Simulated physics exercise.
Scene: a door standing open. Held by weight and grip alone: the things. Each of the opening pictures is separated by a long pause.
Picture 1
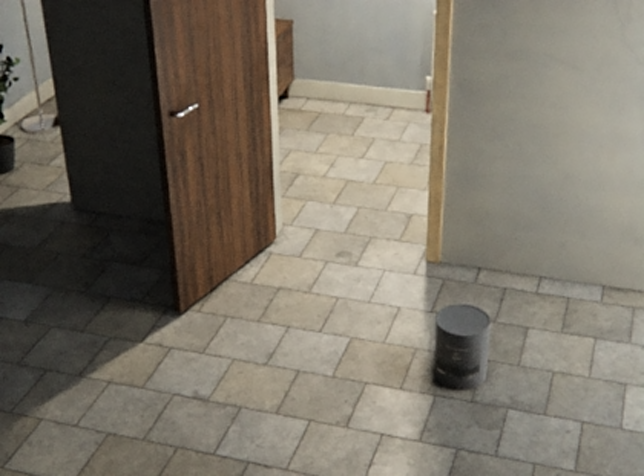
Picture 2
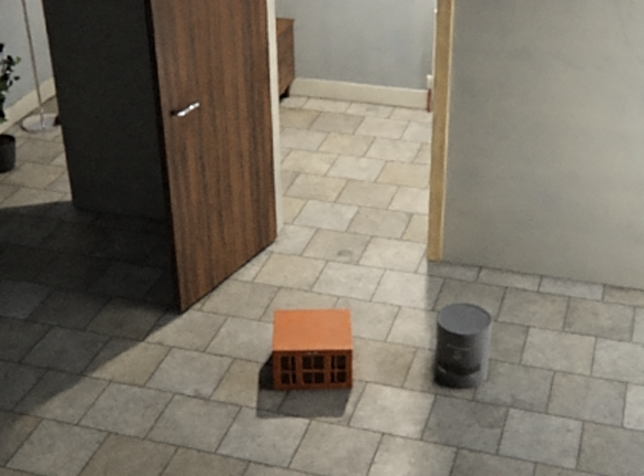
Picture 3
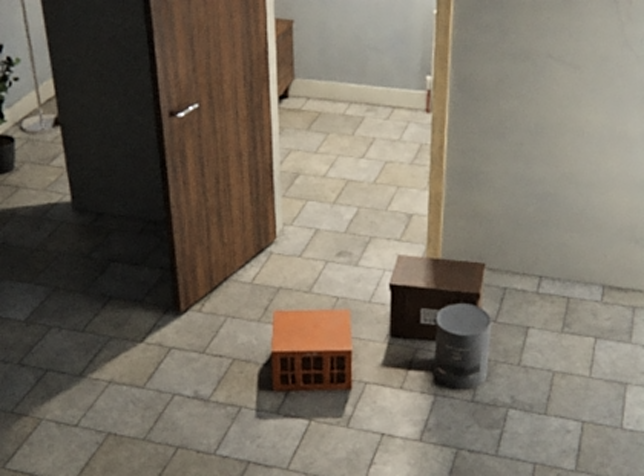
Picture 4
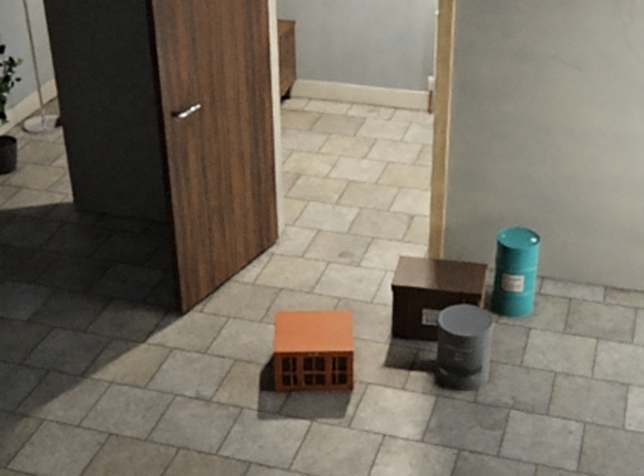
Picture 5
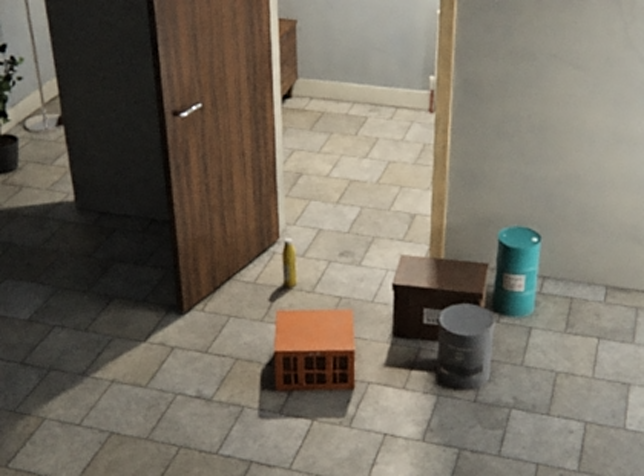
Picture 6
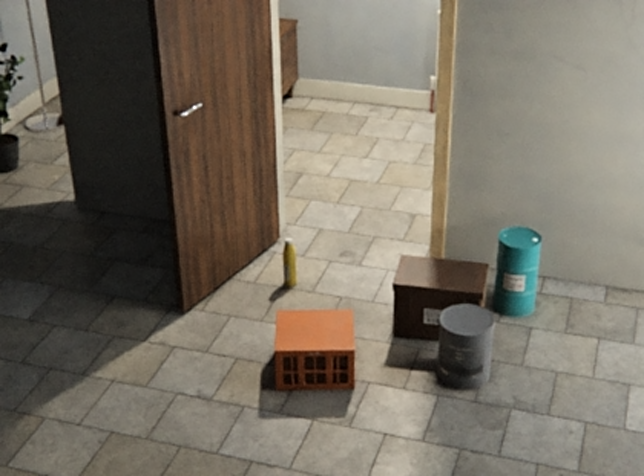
A wooden door stood wide open and still above a tiled floor with a grey pail, and an orange crate, a brown box, a turquoise canister and a yellow bottle appeared one after another.
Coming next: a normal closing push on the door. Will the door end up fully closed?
Yes.
Then, 1.30 s on from there, door 64° open; yellow bottle shifted a little near (296, 261).
Then, 2.00 s on from there, door 33° open; yellow bottle shifted well along near (343, 251).
Then, 2.60 s on from there, door 6° open; yellow bottle shifted well along near (371, 233).
In the end, door 0° open; moved from the start, yellow bottle; the other 4 unmoved. At the end, from the last picture's camera, yellow bottle near (376, 225).
